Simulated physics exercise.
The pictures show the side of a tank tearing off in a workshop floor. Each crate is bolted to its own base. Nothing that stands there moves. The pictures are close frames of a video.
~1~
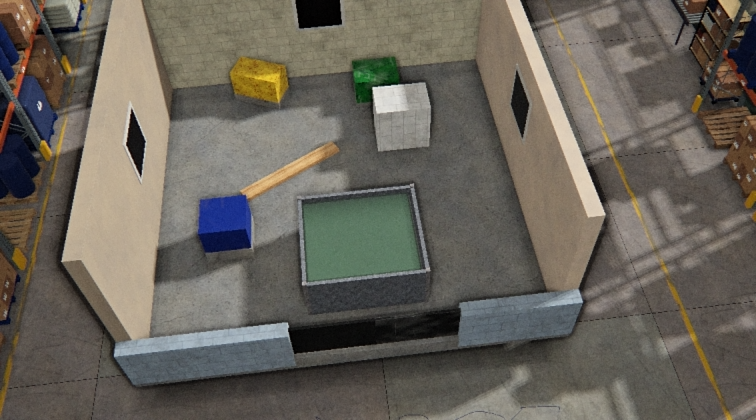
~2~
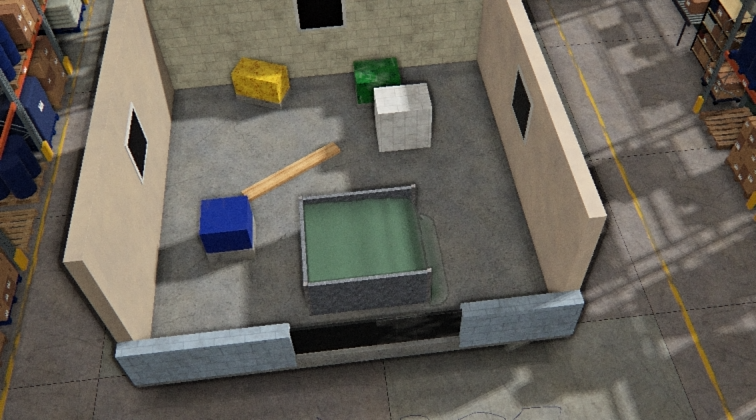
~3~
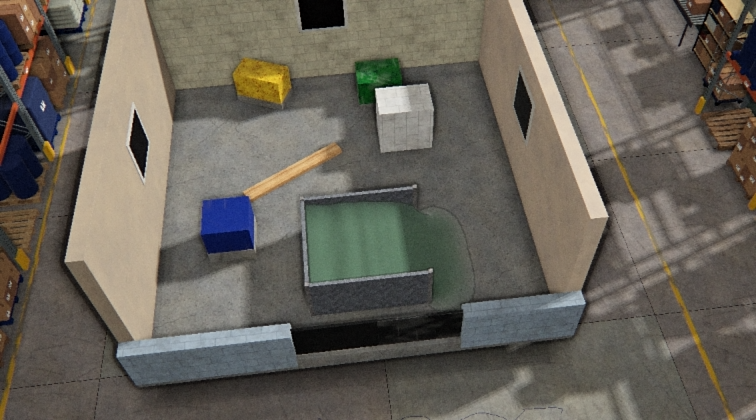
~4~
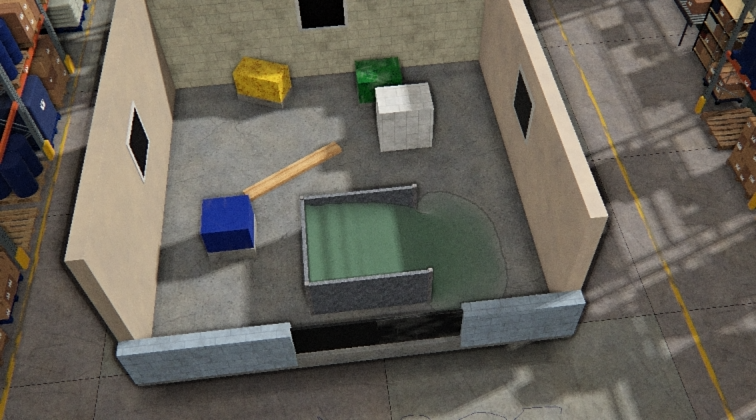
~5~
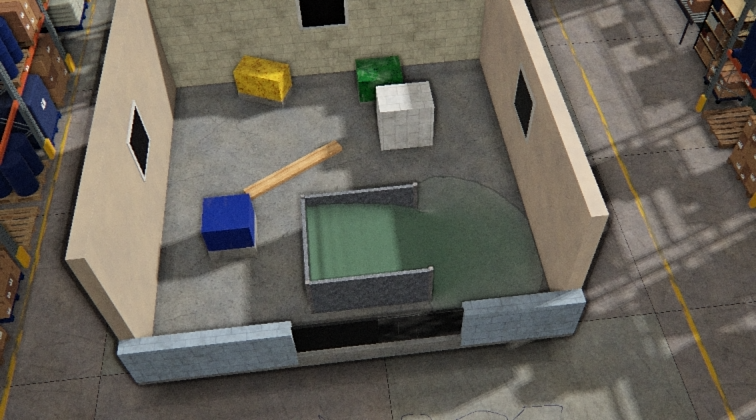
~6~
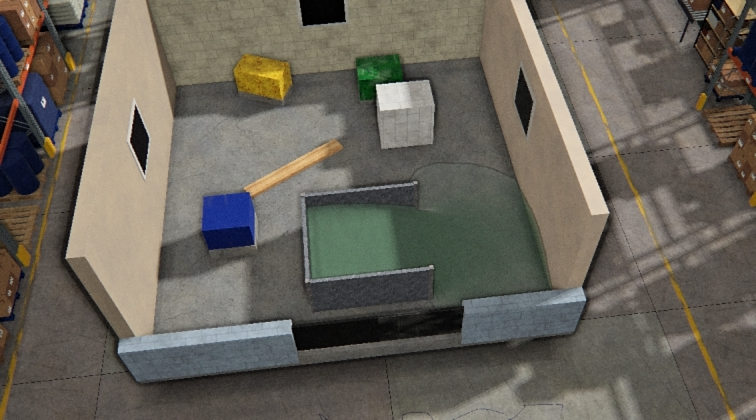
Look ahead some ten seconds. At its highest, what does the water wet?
The blue crate stays dry; the yellow crate gets wet; the green crate gets wet.
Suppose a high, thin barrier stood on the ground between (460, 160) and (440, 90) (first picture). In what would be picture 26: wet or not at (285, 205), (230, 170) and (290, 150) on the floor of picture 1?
As listed: Not flooded, not flooded, no water.
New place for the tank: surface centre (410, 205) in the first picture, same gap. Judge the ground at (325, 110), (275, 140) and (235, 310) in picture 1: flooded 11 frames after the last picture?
In turn: No water, free of water, free of water.
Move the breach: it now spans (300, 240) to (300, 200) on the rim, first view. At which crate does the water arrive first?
That is the one in blue.
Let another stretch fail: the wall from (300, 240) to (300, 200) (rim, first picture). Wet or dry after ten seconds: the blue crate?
In short: The blue crate is topped.
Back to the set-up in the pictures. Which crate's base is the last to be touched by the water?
It is the blue-painted one.
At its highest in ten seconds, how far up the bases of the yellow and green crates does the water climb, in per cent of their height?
Near 140 and 260 in a hundred.
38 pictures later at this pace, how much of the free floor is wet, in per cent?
About 85 per cent.
A moment on, water covers 20 % of the floor; the blue crate not reached, the yellow crate not reached, the green crate not reached.
Next, water covers 30 % of the floor; the blue crate not reached, the yellow crate not reached, the green crate not reached.
Then, water covers 45 % of the floor; the blue crate not reached, the yellow crate not reached, the green crate water round its plinth.
Later, water covers 85 % of the floor; the blue crate water round its plinth, the yellow crate water round its plinth, the green crate water round its plinth.
In the end, water covers 100 % of the floor; the blue crate stayed above the water, the yellow crate was topped, the green crate was topped.
